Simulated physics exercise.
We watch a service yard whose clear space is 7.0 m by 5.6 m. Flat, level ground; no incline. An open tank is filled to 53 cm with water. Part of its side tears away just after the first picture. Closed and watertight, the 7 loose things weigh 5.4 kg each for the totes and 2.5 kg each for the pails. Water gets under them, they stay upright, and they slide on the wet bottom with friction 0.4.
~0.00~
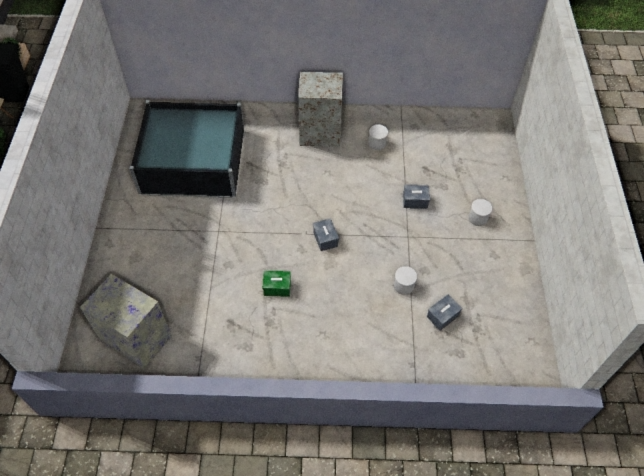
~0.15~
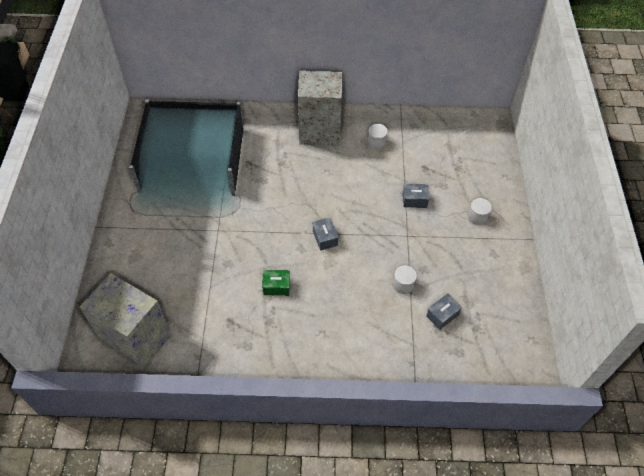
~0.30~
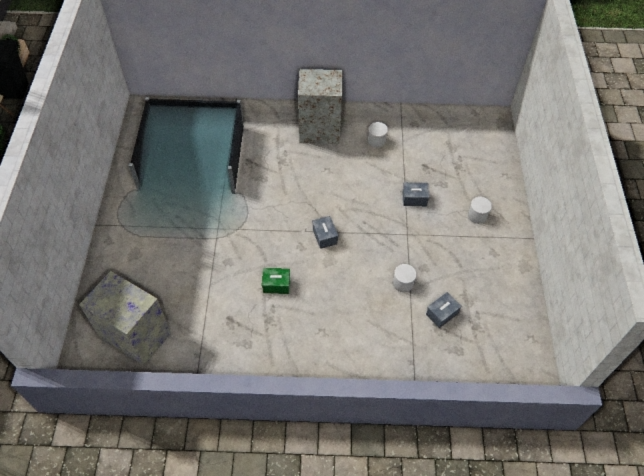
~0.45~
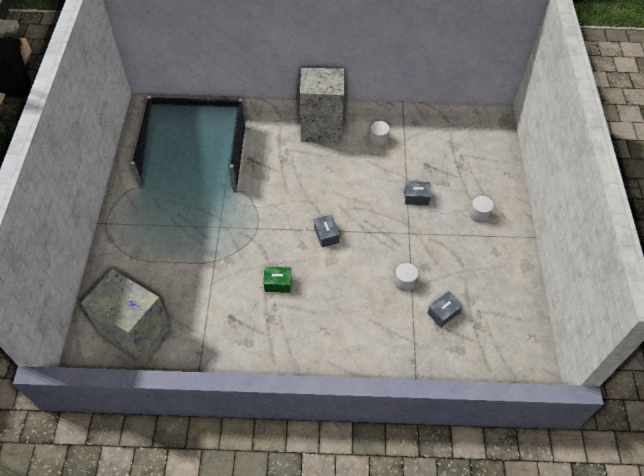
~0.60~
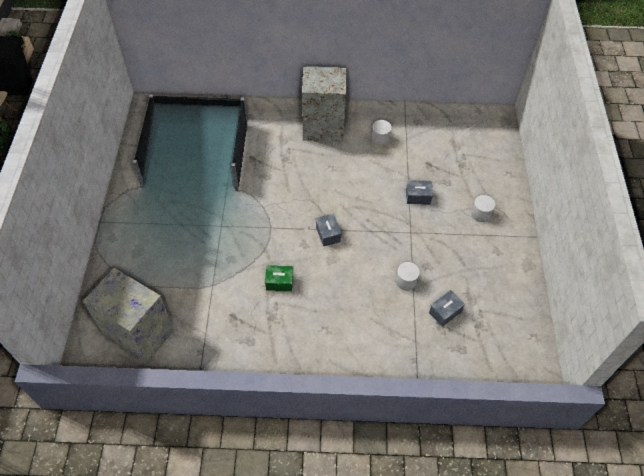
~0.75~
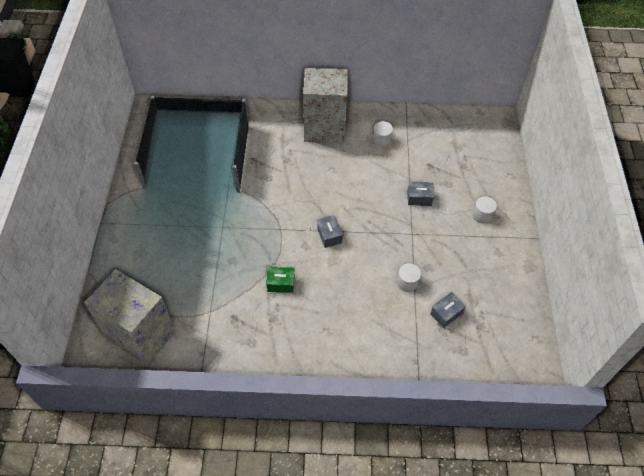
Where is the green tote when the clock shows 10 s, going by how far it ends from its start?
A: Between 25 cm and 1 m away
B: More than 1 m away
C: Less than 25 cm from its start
Option B: More than 1 m away.
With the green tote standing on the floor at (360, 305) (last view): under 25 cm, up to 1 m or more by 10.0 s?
As it turns out, it is swept away.
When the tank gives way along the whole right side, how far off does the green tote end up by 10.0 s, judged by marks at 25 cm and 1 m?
In that case the green tote holds its place.
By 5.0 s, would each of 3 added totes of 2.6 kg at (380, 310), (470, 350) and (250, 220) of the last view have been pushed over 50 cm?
Well, in that order it's higher, higher and higher.
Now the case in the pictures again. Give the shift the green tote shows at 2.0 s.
Displacement by then near 80 cm.
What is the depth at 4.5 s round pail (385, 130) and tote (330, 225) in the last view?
Some 0 cm at the first, some 1 cm at the second.
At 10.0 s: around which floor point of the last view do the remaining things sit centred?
Close to (428, 153).
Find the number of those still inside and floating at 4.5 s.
At that point I count 0.
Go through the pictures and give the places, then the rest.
The first frame shows the green tote at (277, 280), on the bottom; 2.0 m2 under water; 0 of 7 have shifted.
The second frame shows the green tote at (276, 279) rests on the ground; 2.8 m2 under water; 0 of 7 have shifted.
The third frame shows the green tote at (276, 277) rests on the ground; 3.7 m2 under water; 0 of 7 have shifted.
The fourth frame shows the green tote at (277, 276) rests on the ground; 4.9 m2 under water; 0 of 7 have shifted.
The fifth frame shows the green tote at (279, 274), on the bottom; 6.2 m2 under water; 0 of 7 have shifted.
The sixth frame shows the green tote at (280, 276) rests on the ground; water covers 7.5 m2; 0 of 7 have shifted.
After 2.0 s the green tote is near (306, 319), 0.8 m from its start, aground; 0 afloat.
After 4.5 s the green tote is near (506, 325), 3.3 m from its start, aground; 0 afloat.
After 7.0 s the green tote is near (529, 232), 3.9 m from its start, afloat; 4 afloat.
After 10.0 s the green tote is near (495, 129), 4.6 m from its start, afloat; 3 afloat.
